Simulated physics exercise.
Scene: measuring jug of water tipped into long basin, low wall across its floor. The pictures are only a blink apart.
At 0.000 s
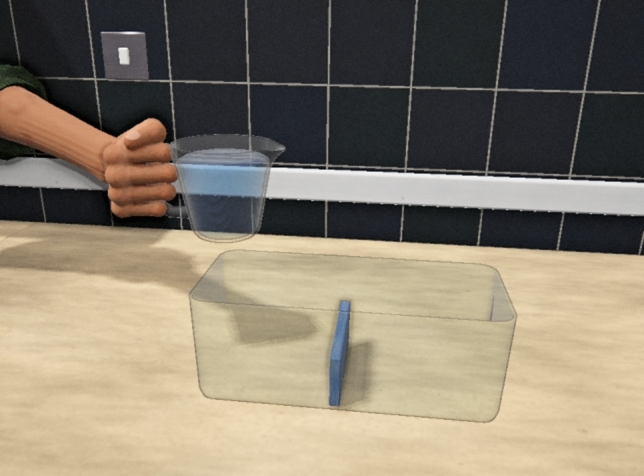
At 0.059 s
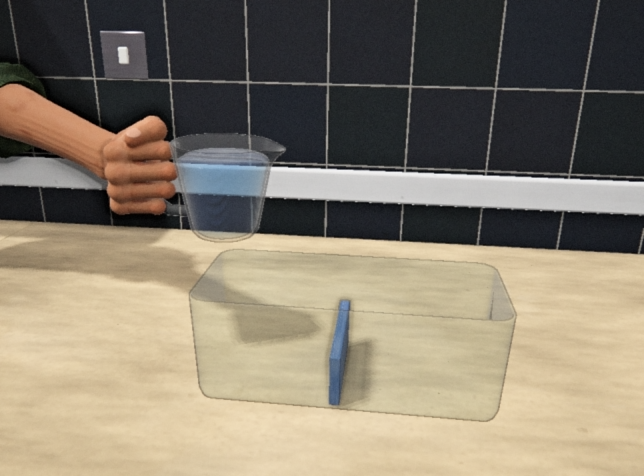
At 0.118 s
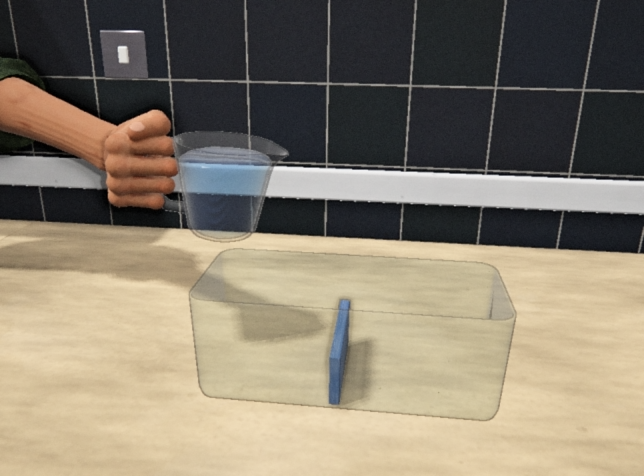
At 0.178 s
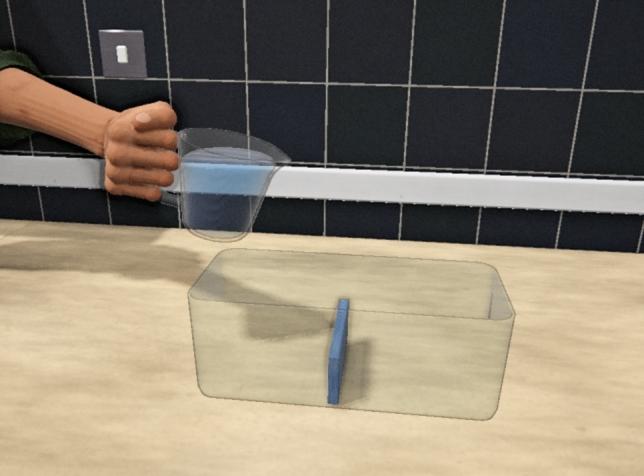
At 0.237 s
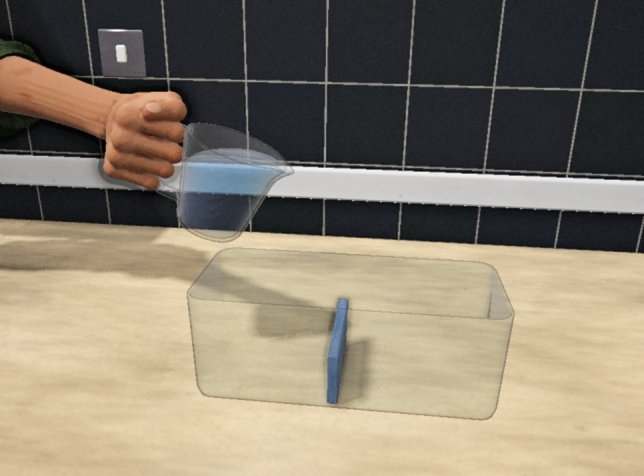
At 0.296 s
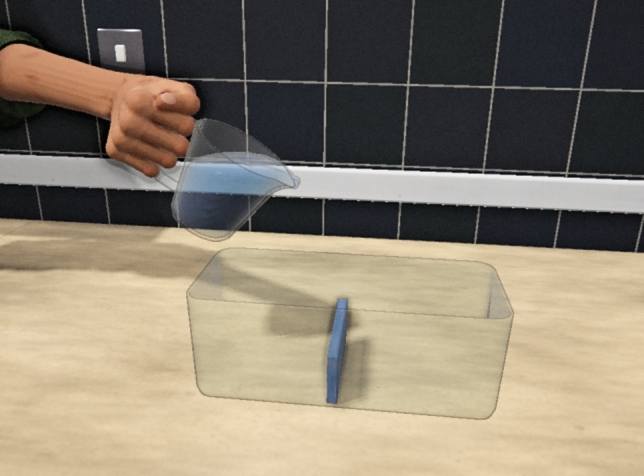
A clear measuring jug of blue water, held by a hand at the left, starts upright and then tilts steadily to the right above a long transparent basin with a low blue wall across its floor.
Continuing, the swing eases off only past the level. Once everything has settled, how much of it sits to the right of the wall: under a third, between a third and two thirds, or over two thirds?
The share right of the wall is a minor part, beneath one third.
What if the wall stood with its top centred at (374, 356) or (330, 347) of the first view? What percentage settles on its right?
Respectively 15 and 45 per cent, approximately.
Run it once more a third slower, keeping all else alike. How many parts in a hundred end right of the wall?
Roughly 30 percent.
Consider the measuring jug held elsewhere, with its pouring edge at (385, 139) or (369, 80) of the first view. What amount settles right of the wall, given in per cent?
95 and 95 in a hundred.
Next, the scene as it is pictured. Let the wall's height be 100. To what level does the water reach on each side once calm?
Left about 30, right about 10.
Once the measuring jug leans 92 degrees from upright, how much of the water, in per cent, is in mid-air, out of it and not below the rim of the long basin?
It comes to 20 per cent or so.
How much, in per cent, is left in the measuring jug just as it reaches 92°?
Around 40 in a hundred has not poured out yet.
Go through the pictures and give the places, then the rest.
In the first frame, it leans 0°; its right rim is at (285, 148); the water meets the walls at (181, 155) and (271, 159); the long basin's rim runs from (207, 274) to (506, 293); the wall's top is at (341, 329).
In the second frame, it leans 1°; its right rim is at (285, 149); the water meets the walls at (181, 154) and (271, 160).
In the third frame, it leans 6°; its right rim is at (288, 153); the water meets the walls at (184, 153) and (273, 160).
In the fourth frame, it leans 12°; its right rim is at (291, 161); the water meets the walls at (186, 154) and (278, 163).
In the fifth frame, it leans 21°; its right rim is at (294, 172); the water meets the walls at (189, 157) and (287, 164).
In the sixth frame, it leans 32°; its right rim is at (296, 185); the water meets the walls at (190, 162) and (286, 174); 2 per cent is over the edge.
By 0.60 s the tilt is 92° and 41 per cent is still to pour, 23 is left of the wall and 16 right of it.
By 0.83 s the tilt is 110° and 3 per cent is still to pour, 76 is left of the wall and 18 right of it.
By 1.06 s the tilt is 110° and 0 per cent is still to pour, 79 is left of the wall and 19 right of it.
By 1.32 s the tilt is 110° and 0 per cent is still to pour, 79 is left of the wall and 20 right of it.
At rest 79 per cent lies left of the wall, 20 right of it and 1 outside.
